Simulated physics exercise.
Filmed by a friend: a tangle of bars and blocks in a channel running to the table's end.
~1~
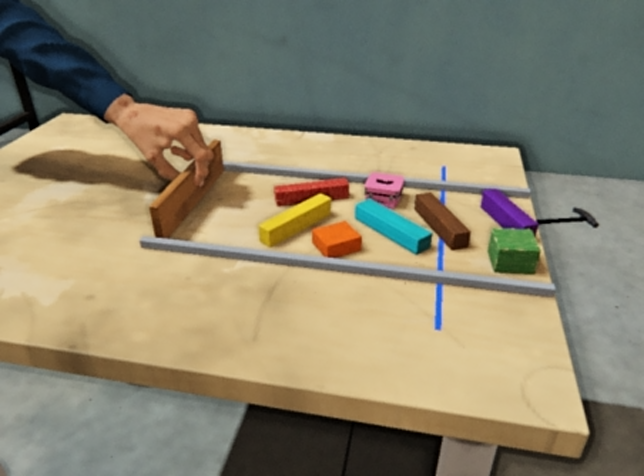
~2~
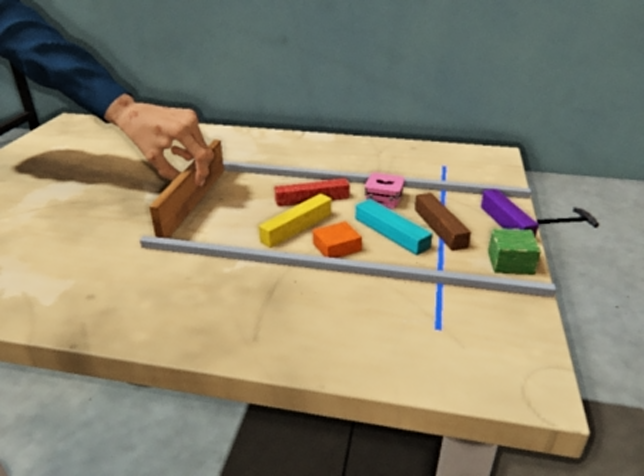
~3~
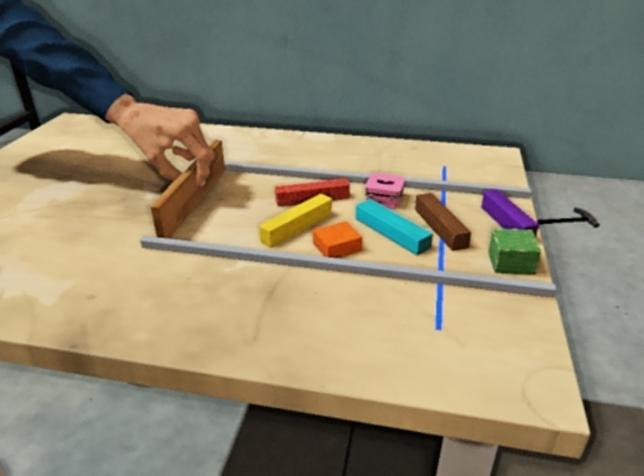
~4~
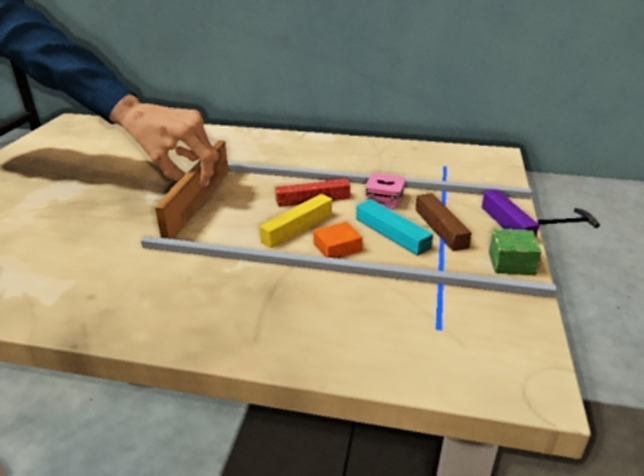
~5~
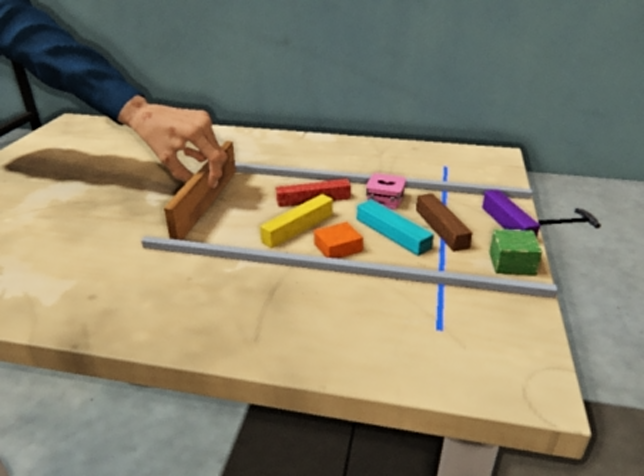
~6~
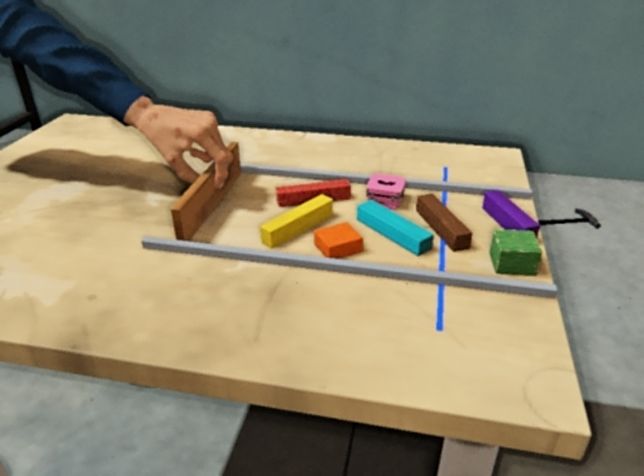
A hand in a dark blue sleeve holds a brown board upright at the left of a channel between two grey rails on a pale wooden tabletop, seen from above at an angle. Red, yellow, orange, pink, turquoise and brown pieces lie scattered ahead, with purple and green ones beyond a blue line. The board stays nearly still, then slides slightly right, touching nothing.
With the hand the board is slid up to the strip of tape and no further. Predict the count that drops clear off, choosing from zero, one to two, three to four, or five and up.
I predict the tally of drops will be under three but above nought.
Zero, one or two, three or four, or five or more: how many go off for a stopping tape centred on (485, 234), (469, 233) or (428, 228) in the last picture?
So, tape by tape, it's 3 or 4, then either three or four, then just one or two.
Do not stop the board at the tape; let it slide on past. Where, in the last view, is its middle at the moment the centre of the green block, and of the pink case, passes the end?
The middle is at (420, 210) when it's the green block, and at (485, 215) when it's the pink case.
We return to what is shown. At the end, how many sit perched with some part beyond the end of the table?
As for overhanging, the count is 2.
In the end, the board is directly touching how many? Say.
2.
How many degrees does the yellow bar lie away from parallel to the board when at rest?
About 0°.
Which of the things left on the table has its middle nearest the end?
Closest at the end: The purple stick.
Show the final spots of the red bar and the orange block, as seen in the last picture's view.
Middles: Around (475, 203) and around (488, 262).
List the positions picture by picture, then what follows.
In the first picture, purple stick (508, 215); green block (513, 251); brown bar (441, 220); board (191, 186); tape (442, 229).
In the second picture, green block (513, 251); yellow bar (297, 220).
In the third picture, brown bar (441, 220); turquoise stick (392, 226).
In the fourth picture, purple stick (509, 216); orange block (338, 241).
In the fifth picture, green block (515, 252); red bar (314, 193).
In the sixth picture, purple stick (509, 216); green block (515, 252); brown bar (442, 221); board (210, 188); tape (443, 230).
Early on, none off yet; purple stick at rest near (509, 216); green block at rest near (515, 252); brown bar at rest near (442, 221).
A while later, none off yet; purple stick at rest near (509, 216); green block at rest near (515, 252); brown bar travelled a little near (464, 230).
Finally, the number that fall off is one or two; lost, green block.
